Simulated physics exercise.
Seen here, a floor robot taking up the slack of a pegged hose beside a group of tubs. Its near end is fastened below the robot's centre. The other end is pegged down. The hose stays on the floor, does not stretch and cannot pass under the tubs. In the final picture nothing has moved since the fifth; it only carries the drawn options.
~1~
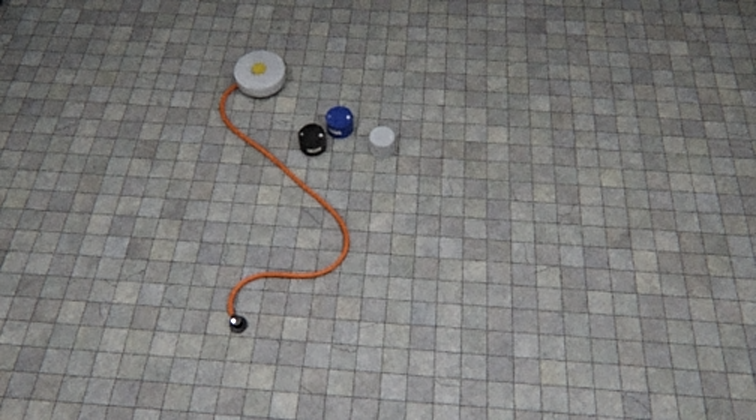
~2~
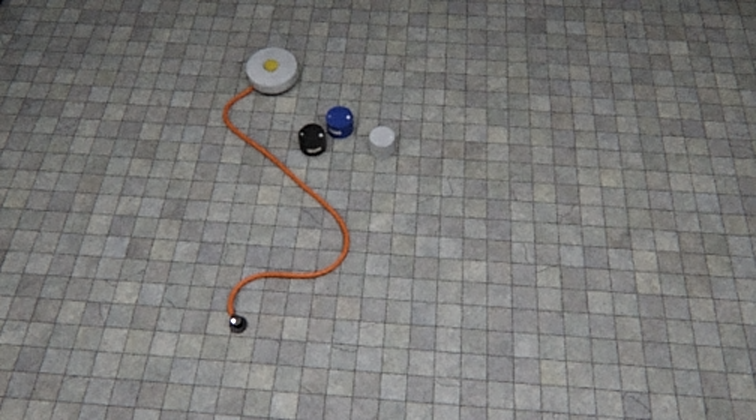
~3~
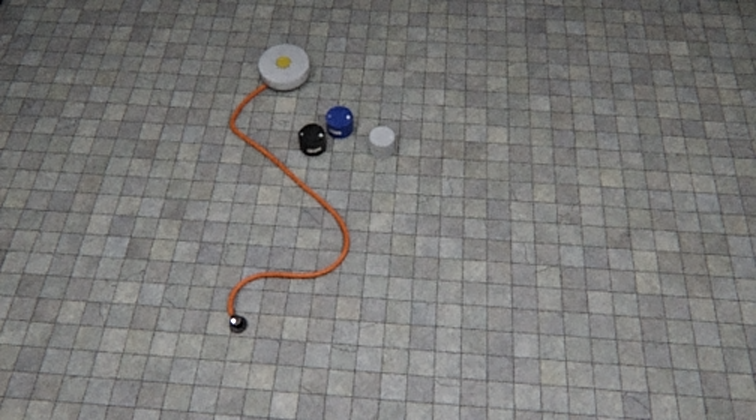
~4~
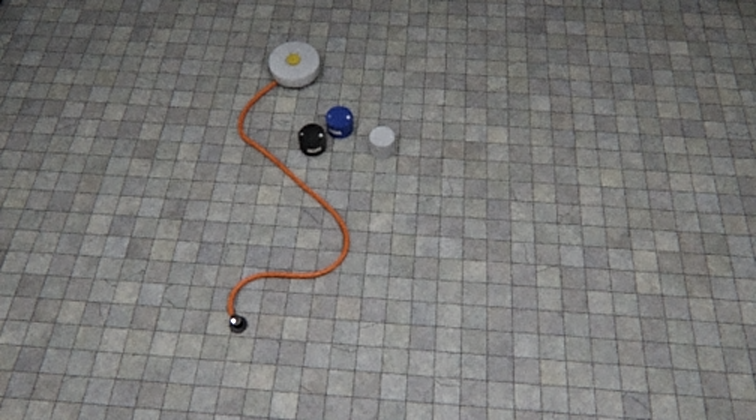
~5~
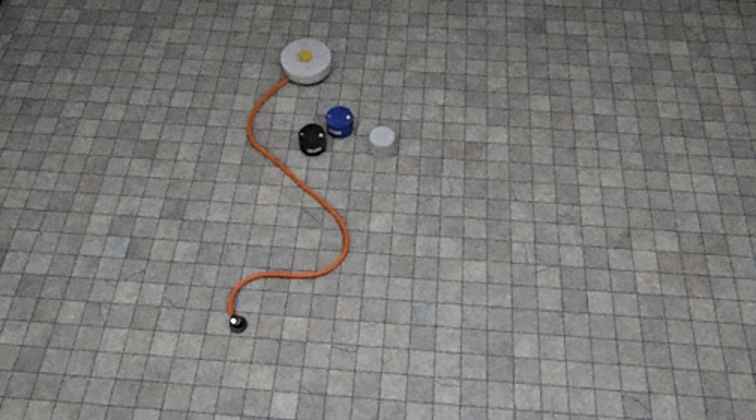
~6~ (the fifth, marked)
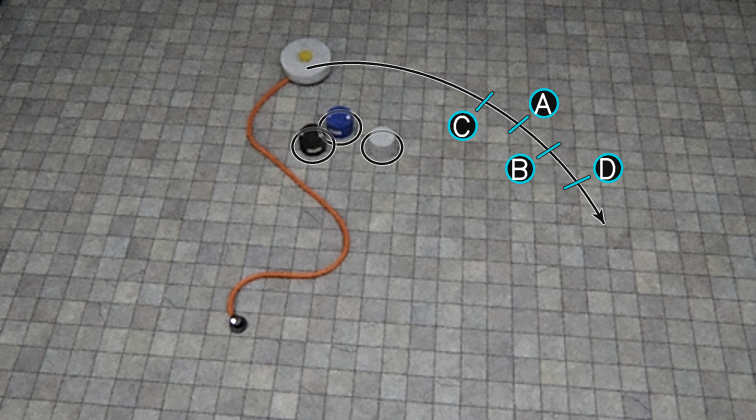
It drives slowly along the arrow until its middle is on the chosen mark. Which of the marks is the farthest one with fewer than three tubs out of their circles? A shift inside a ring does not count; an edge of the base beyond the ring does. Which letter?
At B, and not beyond.
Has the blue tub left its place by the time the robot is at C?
No.
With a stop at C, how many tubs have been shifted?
By then, none.
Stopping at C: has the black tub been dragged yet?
No.
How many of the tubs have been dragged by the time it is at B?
Two.
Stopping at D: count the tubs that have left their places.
Three.
On the marked copy, A at (519, 124); B at (549, 151); C at (485, 102); D at (577, 183); the route from (307, 68) via (479, 99) to (604, 223).
Following B. Soon after the start, robot (400, 62).
Later, robot (486, 96).
In the end, robot (551, 145); blue tub (354, 143); black tub (330, 154); two over the rings.
As for the rest, A is within the limit but short; C is within the limit but short; D has three over the rings.
